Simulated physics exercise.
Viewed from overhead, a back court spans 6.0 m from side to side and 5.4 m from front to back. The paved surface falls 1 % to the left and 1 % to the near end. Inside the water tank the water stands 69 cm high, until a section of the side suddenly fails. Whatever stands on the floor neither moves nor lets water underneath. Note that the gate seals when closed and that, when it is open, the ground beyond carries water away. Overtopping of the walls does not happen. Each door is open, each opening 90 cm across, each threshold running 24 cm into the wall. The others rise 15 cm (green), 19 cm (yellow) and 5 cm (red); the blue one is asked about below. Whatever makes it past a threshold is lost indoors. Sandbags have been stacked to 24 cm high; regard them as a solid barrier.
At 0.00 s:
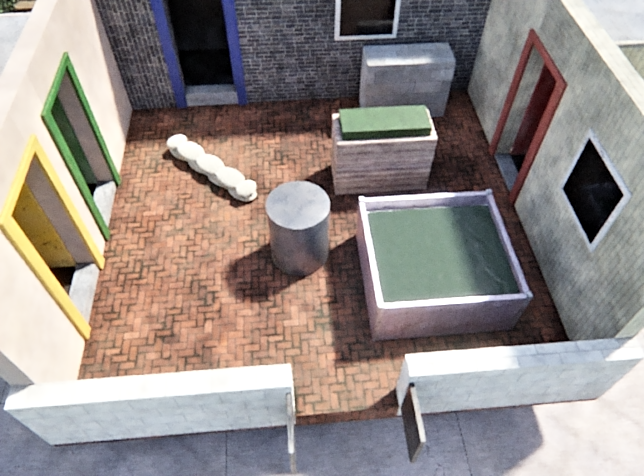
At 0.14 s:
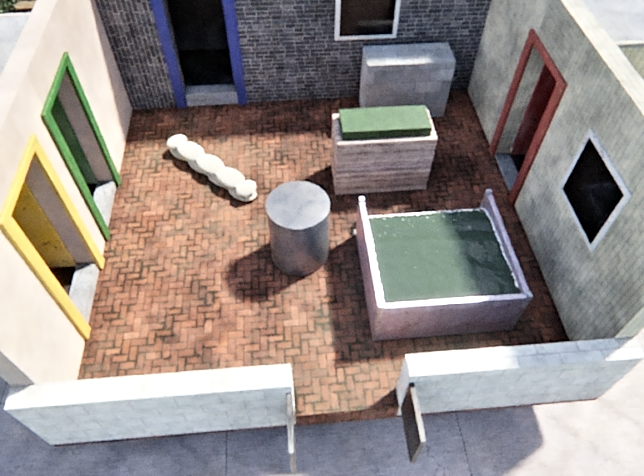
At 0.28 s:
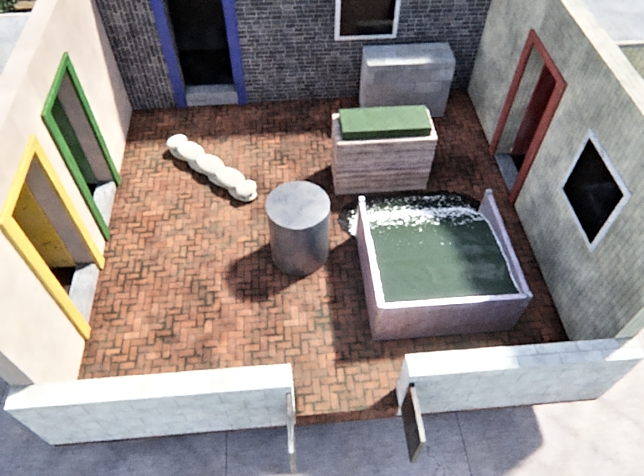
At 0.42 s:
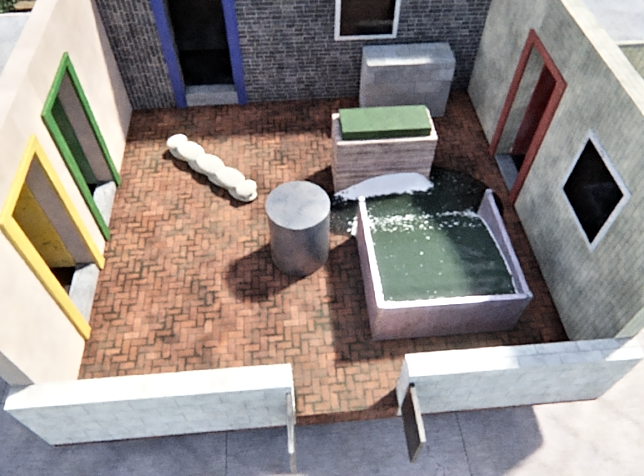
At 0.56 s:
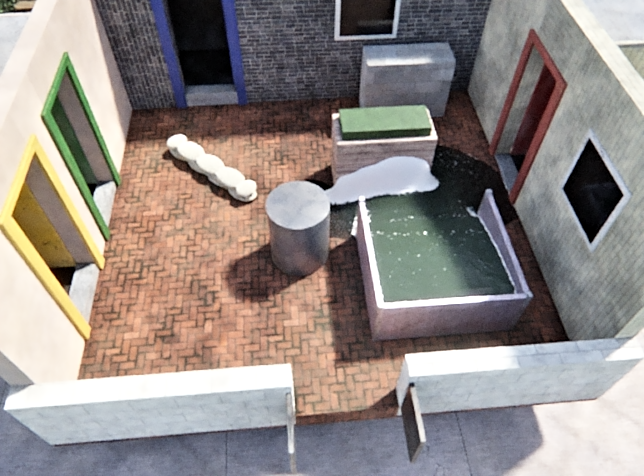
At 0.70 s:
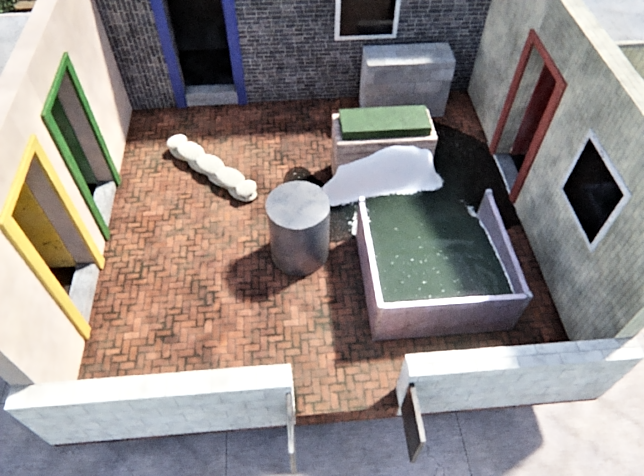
At first, dark green water lies still in a pale, box-like tank on the right of a brick-paved courtyard. Then the tank's far side opens, and foaming water pours out behind it, spreading around the nearby crate and darkening the bricks toward the red door, while everything else stays put.
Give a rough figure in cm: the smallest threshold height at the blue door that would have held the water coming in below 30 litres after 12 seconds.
6 cm.
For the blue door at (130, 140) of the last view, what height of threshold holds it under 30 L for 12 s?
Close to 8.5 cm at the least.
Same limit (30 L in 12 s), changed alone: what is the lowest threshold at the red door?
I'd raise red to close to 21 cm.
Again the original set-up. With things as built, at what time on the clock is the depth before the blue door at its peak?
About 5.5 seconds.
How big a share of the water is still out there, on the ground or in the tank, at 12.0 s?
Water still present: Approx. 80 %.
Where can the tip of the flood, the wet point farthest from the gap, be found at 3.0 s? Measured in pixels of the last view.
Pixel: About (132, 116).
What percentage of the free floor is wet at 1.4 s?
Wet share: Near 25 %.
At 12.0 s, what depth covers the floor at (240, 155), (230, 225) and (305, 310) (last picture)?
Roughly 6, 2 and 6 cm, in turn.
After 1.4 s water covers 25 % of the floor, deepest (42 cm) near (390, 200); it has not reached the blue door.
After 3.0 s water covers 65 % of the floor, deepest (24 cm) near (450, 104); 9 cm at the blue door, 0 litres in over its 25 cm threshold.
After 12.0 s water covers 95 % of the floor, deepest (11 cm) near (71, 414); 4 cm at the blue door, 0 litres in over its 25 cm threshold.
At the blue door as built, the water arrived by 2.5 s and peaked near 13 cm at 5.6 s.
With a threshold of 5 cm, 46 litres would have come in within the 12 s; with 6.5 cm, 24 litres. So under 30 litres takes about 6 cm.
